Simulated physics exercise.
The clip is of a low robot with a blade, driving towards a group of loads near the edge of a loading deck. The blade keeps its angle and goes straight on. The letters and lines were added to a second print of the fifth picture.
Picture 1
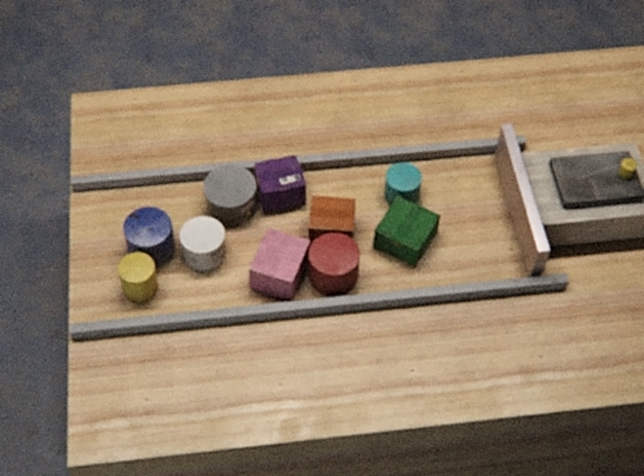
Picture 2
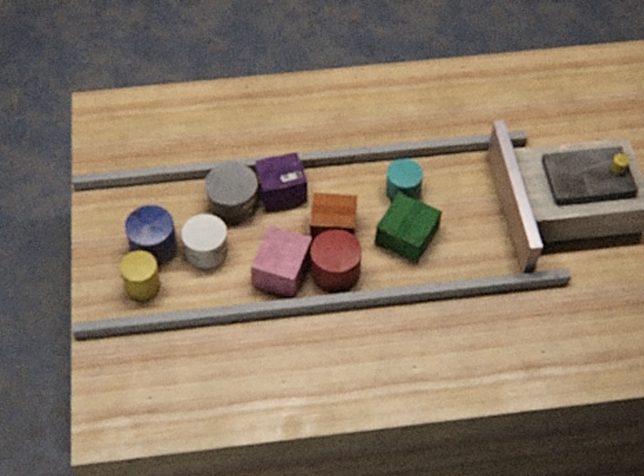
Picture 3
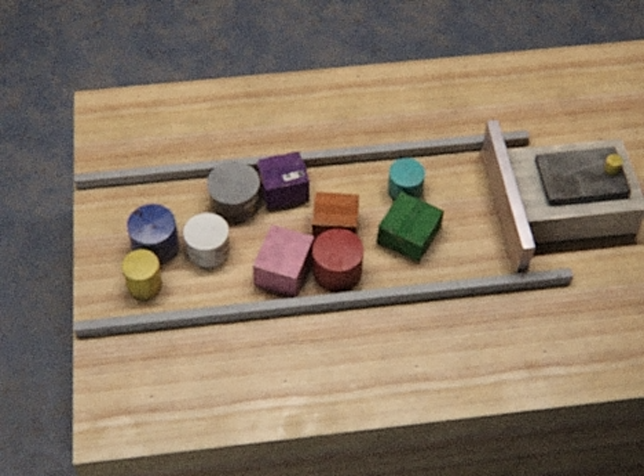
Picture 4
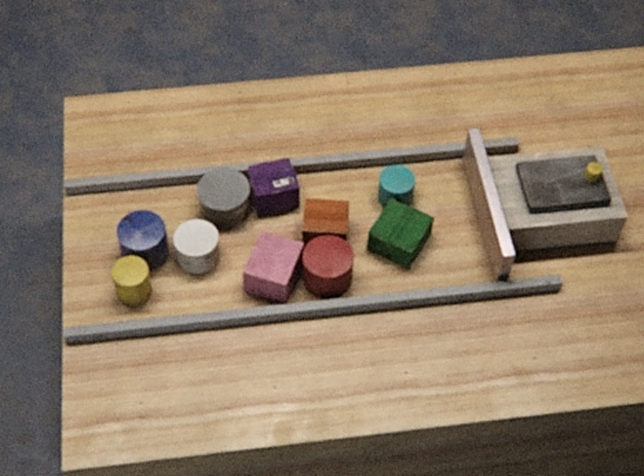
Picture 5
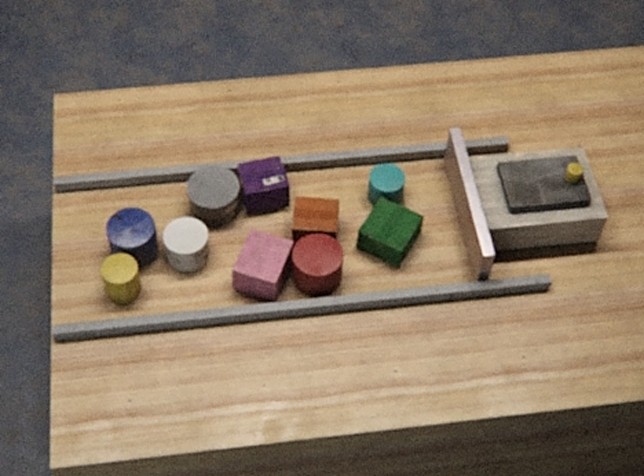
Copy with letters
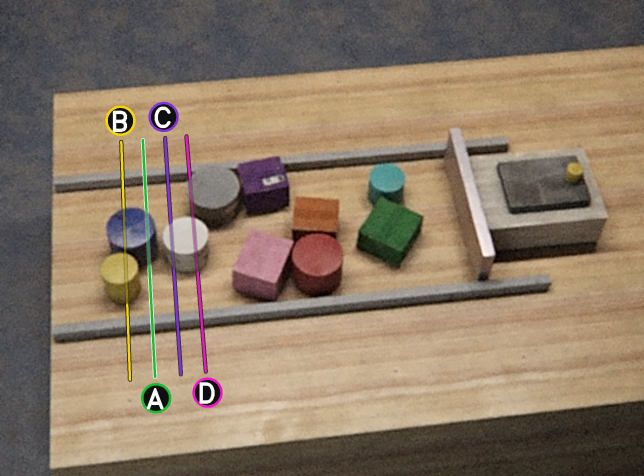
The clip shows a group of colored blocks and cylinders sitting between two gray rails on a wooden surface, while a low, wide-bladed machine on the right moves a short way left toward them; the pieces stay in place.
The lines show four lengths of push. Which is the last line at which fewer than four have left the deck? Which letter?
As far as mark C.
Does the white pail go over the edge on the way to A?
By then, yes.
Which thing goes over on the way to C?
The blue canister.
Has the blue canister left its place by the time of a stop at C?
By then, yes.
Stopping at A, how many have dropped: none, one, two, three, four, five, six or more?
Four.
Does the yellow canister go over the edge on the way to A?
By then, yes.
On the marked copy, A at (148, 249); B at (125, 252); C at (172, 247); D at (195, 245).
With C. Early on, robot (434, 193); red canister (312, 271); turquoise canister (335, 191).
Further on, robot (328, 203); blue canister (97, 236); yellow canister (117, 282).
At the end, robot (243, 211); blue canister over the edge; white pail (51, 265); one fallen.
As for the rest, A drops four; B drops six; D is within the limit but short.
